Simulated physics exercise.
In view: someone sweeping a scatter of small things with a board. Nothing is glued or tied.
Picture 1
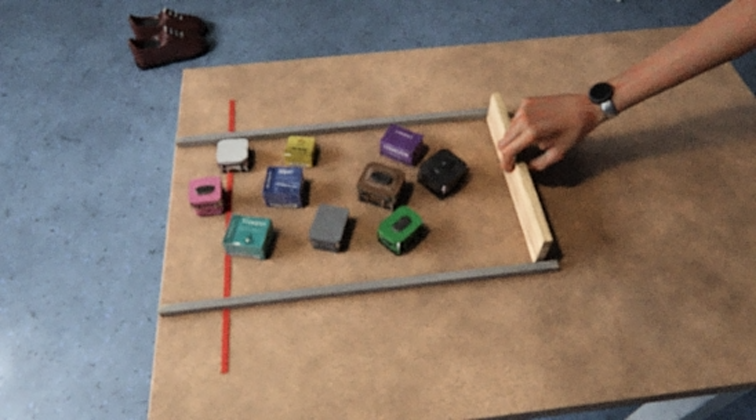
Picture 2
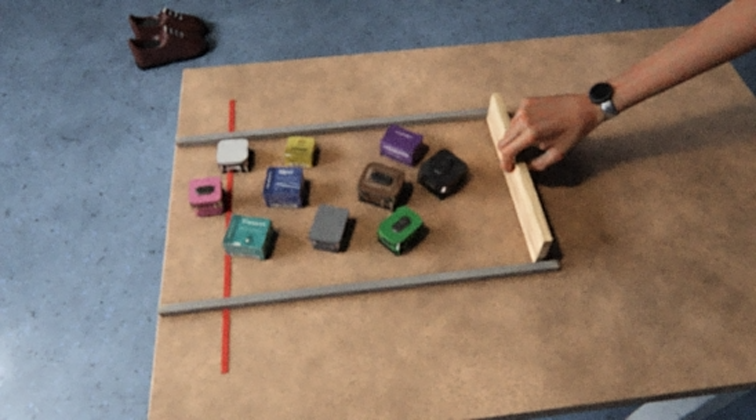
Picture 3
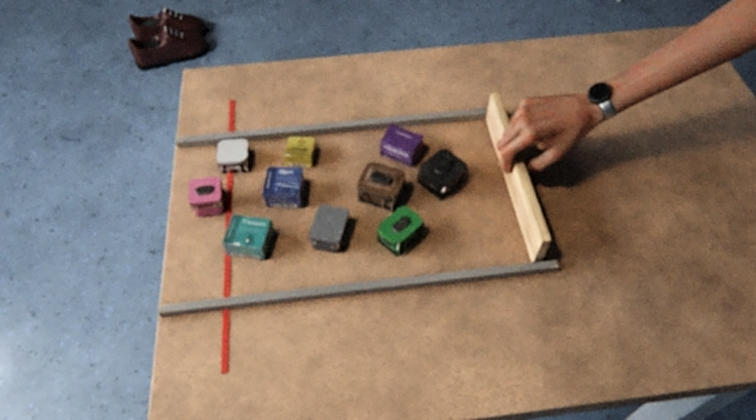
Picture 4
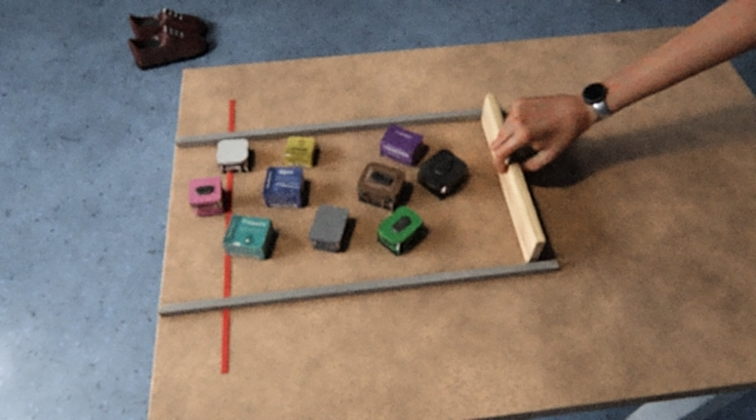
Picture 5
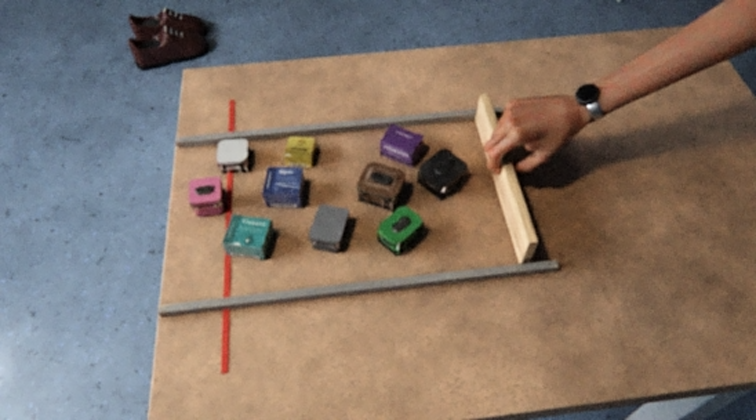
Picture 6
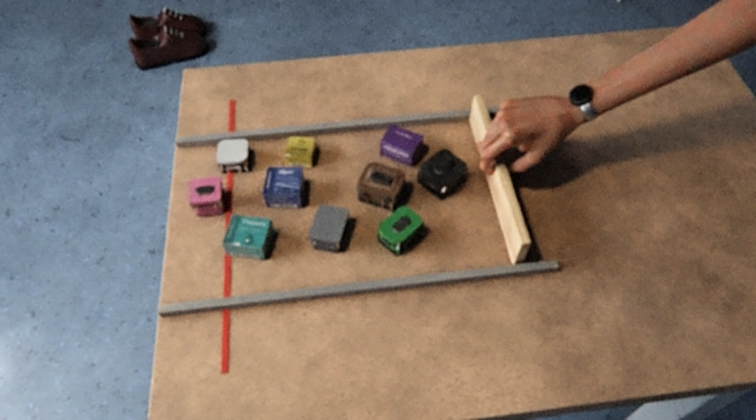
On a brown tabletop, a hand holding a wooden board upright, then sliding it slightly left toward scattered small colourful cases.
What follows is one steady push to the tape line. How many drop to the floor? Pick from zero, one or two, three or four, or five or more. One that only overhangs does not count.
Outcome: The number that fall off is three or four.
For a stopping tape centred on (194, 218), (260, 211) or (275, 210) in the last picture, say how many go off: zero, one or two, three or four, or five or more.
Taking them in turn, five or more; either one or two; 1 or 2.
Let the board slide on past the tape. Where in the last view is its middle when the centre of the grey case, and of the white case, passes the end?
At (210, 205) for the grey case; at (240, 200) for the white case.
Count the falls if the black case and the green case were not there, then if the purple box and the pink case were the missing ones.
Fallen: 2, and 2 in the other try.
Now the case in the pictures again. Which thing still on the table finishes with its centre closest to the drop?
The brown case ends nearest.
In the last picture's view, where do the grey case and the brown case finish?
The grey case stops around (179, 264); the brown case around (174, 220).
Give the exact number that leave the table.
It comes to 4.
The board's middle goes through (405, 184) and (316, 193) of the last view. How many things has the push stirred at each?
By then 4, and 9.
Soon after, none off yet; pink case at rest near (208, 197); white case at rest near (234, 157); turquoise box at rest near (249, 237).
At rest, the number that fall off is three or four; fallen, blue box, turquoise box, white case and pink case.
